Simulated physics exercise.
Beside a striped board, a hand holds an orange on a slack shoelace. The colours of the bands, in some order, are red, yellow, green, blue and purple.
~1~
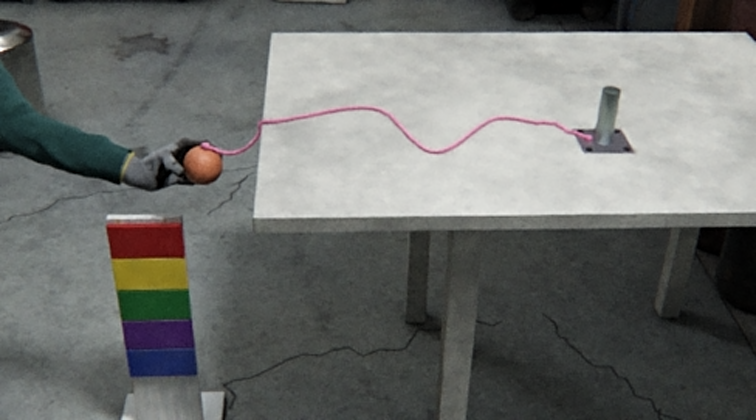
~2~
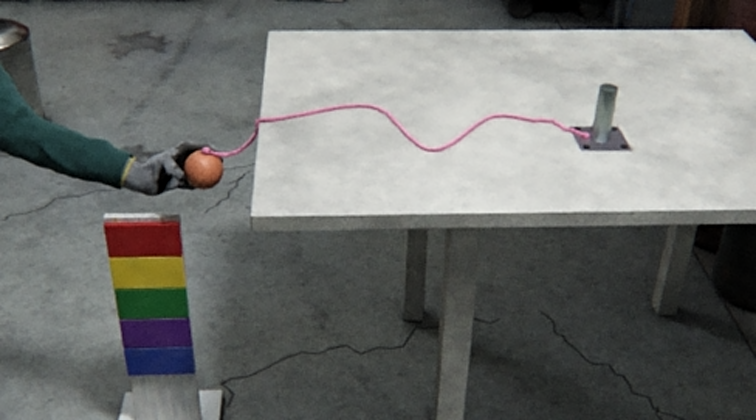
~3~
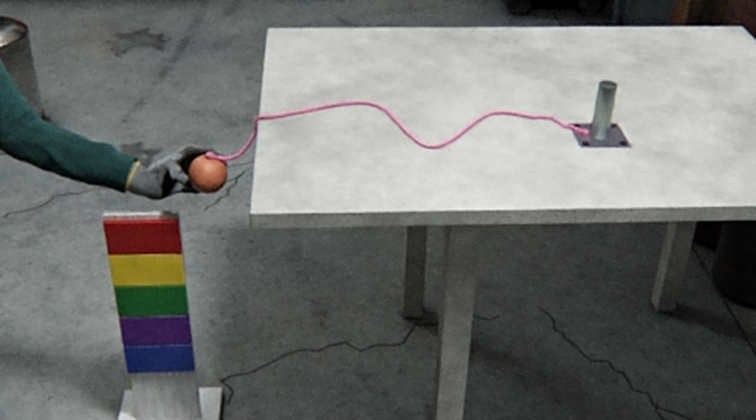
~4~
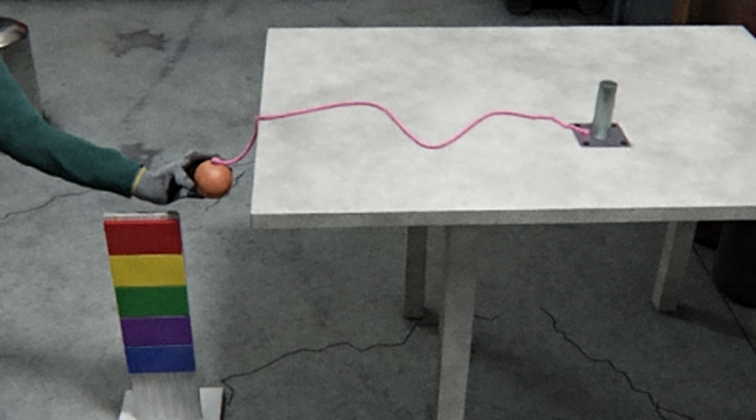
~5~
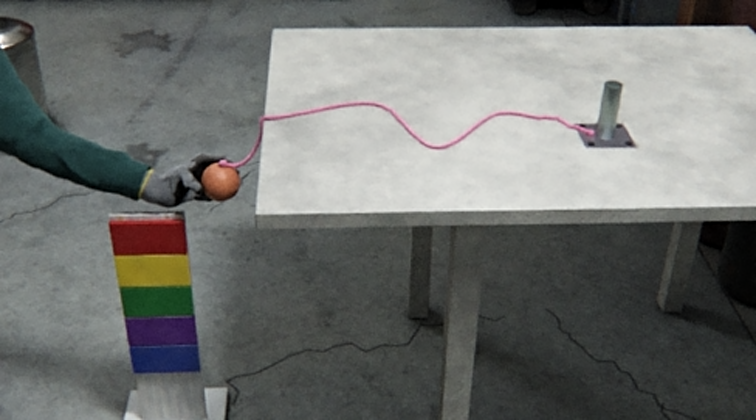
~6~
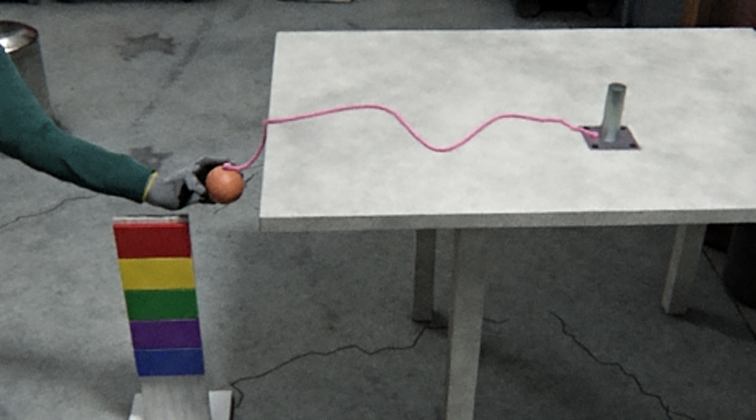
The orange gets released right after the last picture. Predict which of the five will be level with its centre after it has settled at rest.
I predict green.
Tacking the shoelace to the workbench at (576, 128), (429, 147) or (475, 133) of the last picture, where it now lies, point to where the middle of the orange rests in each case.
Roughly (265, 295), (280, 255) and (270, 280), in that order.
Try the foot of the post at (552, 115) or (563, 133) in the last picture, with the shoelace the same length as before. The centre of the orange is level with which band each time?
First try: Purple; second try: Purple.
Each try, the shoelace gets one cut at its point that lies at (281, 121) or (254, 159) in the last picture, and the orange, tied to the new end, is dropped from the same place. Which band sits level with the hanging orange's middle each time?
Cut one gives red; cut two gives yellow.
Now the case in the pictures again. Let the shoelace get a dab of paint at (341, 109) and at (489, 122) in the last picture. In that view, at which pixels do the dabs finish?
First point (267, 164), second point (460, 132).
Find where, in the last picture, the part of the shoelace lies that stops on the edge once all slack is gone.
The point at (381, 108).
A little later, orange near (310, 300); level with green.
Next, orange near (251, 294); level with green.
When it is over, orange near (267, 300); level with green. The green one.
